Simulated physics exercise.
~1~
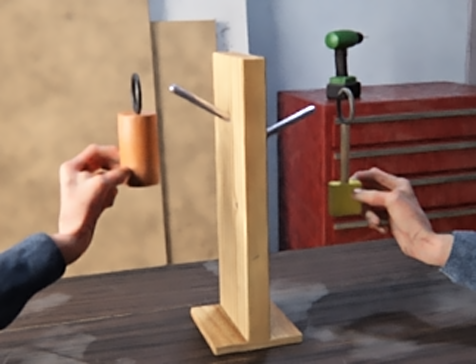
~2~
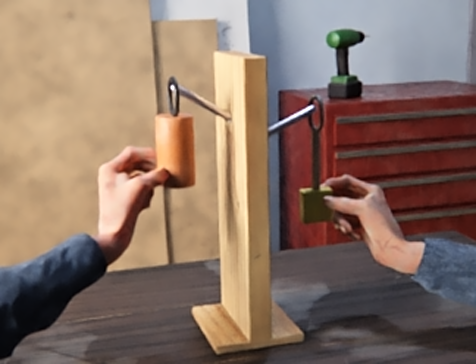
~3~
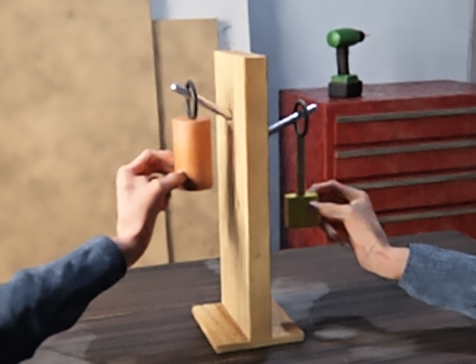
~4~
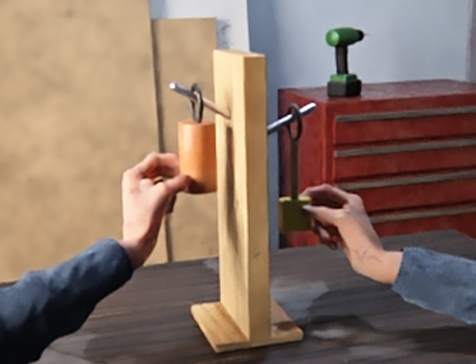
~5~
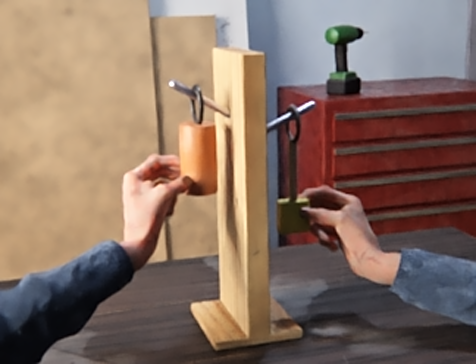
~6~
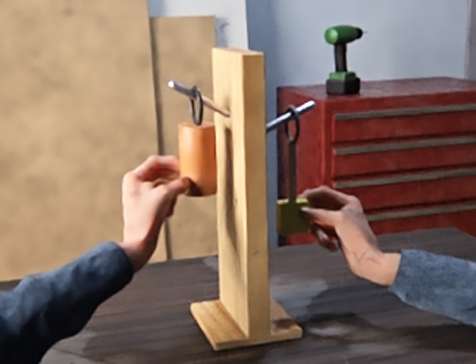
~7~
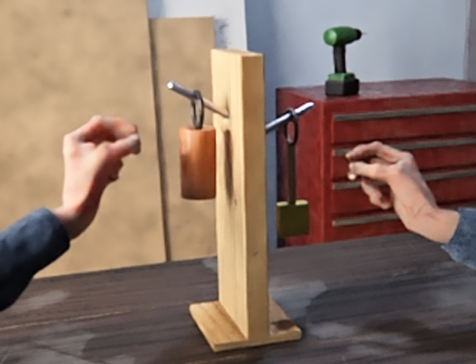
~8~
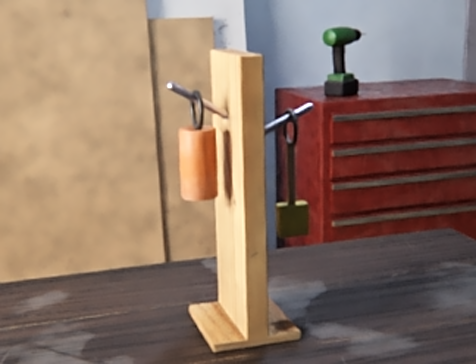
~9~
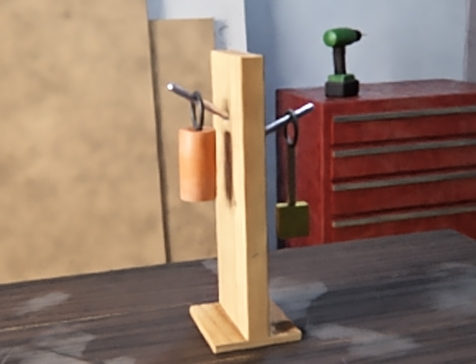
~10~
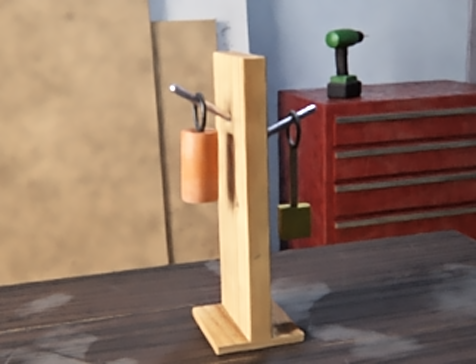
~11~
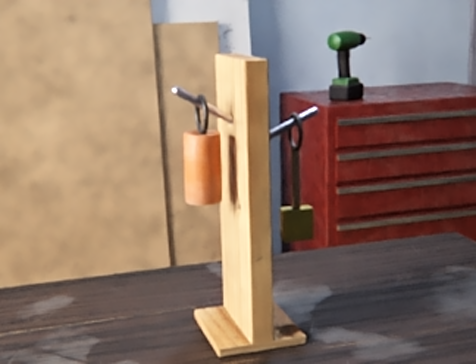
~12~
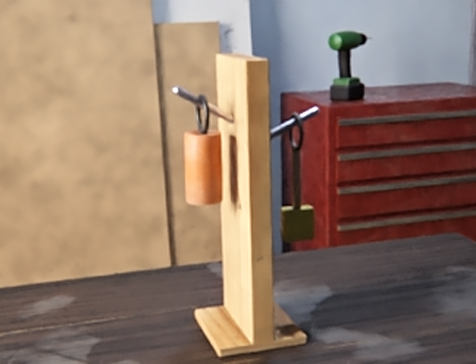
In a workshop with a red drawer cabinet and a green drill behind, a wooden stand with two slanting metal pegs sits on a dark tabletop. A hand on the left holds an orange cylinder by its base, while a hand on the right holds a small yellowish object, both topped with dark rings. The hands bring the rings over the peg tips, then slide them inward toward the post and lower them slightly. After holding still briefly, both hands let go and withdraw from view. Both objects stay hanging from their pegs.
